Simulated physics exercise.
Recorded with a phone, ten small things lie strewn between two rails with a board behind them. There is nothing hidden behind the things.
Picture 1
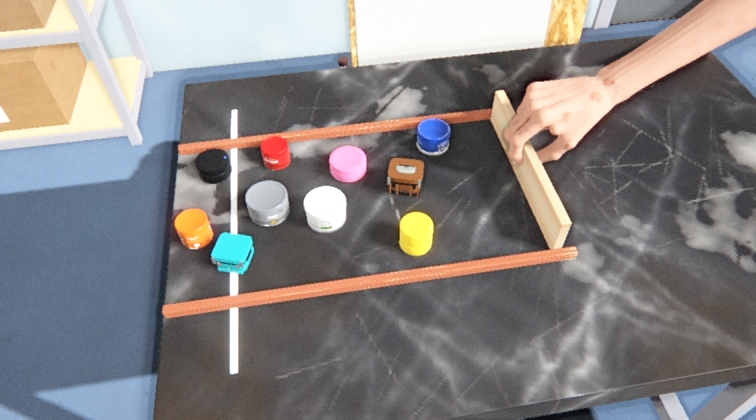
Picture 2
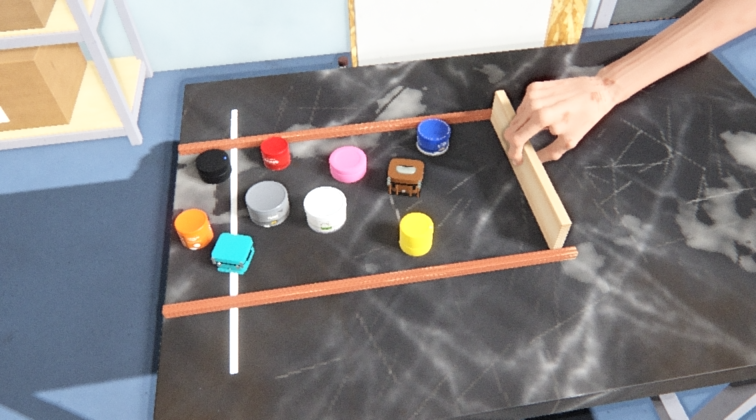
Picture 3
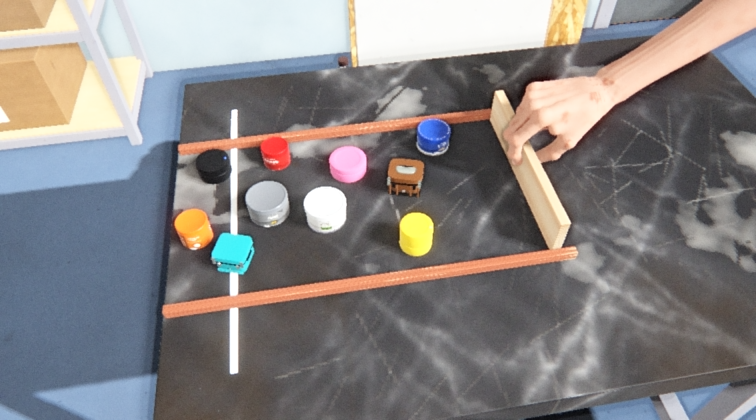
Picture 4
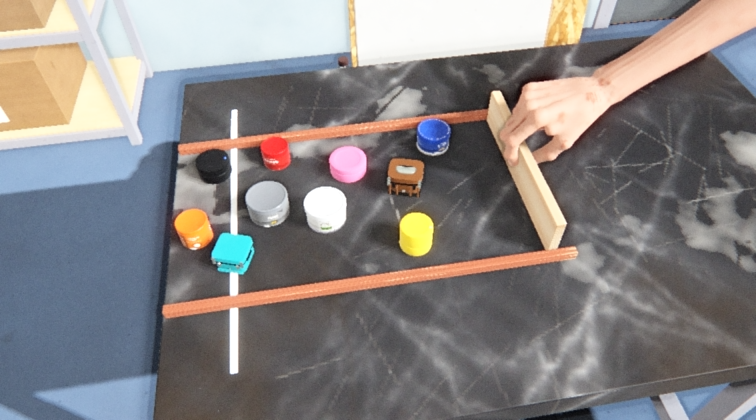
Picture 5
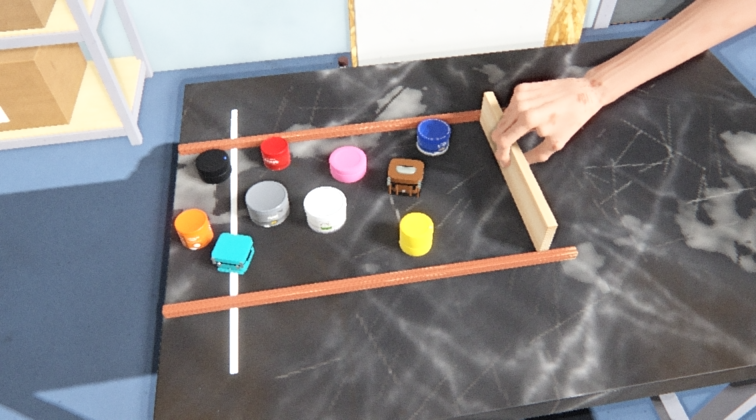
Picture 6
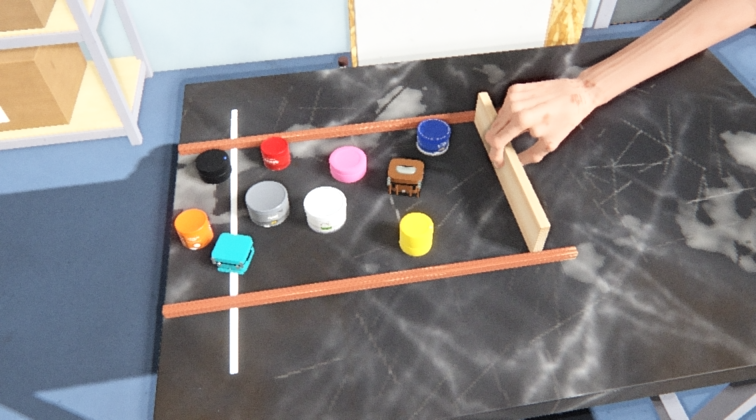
A hand slides a wooden board slightly left between two reddish-brown rails on a dark marbled table, while the small colourful tubs and cases scattered in front of it, some near a white strip of tape, stay still.
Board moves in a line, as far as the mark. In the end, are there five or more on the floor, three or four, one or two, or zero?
There are one or two on the floor.
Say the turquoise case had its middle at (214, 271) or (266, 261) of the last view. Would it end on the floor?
In turn it holds its place, then holds its place.
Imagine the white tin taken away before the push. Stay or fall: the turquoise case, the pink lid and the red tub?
Turquoise case: Still there; pink lid: Still there; red tub: Still there.
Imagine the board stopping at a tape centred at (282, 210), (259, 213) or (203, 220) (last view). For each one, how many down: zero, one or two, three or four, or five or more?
Place by place, the answers come out as not one; none; five or over.
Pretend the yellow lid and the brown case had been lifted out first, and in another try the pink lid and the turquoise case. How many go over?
First 1, then 2.
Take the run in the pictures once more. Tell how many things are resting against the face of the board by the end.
It adds up to 5.
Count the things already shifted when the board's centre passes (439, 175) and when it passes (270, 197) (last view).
At first I count 1, and then 10.
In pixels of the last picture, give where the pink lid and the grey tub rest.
You'll find the pink lid at roughly (215, 184) and the grey tub at roughly (176, 215).
Soon after, none off yet; orange tub at rest near (194, 229); black lid at rest near (214, 166); turquoise case at rest near (234, 254).
By the end, the number that fall off is one or two; fallen, black lid and orange tub.
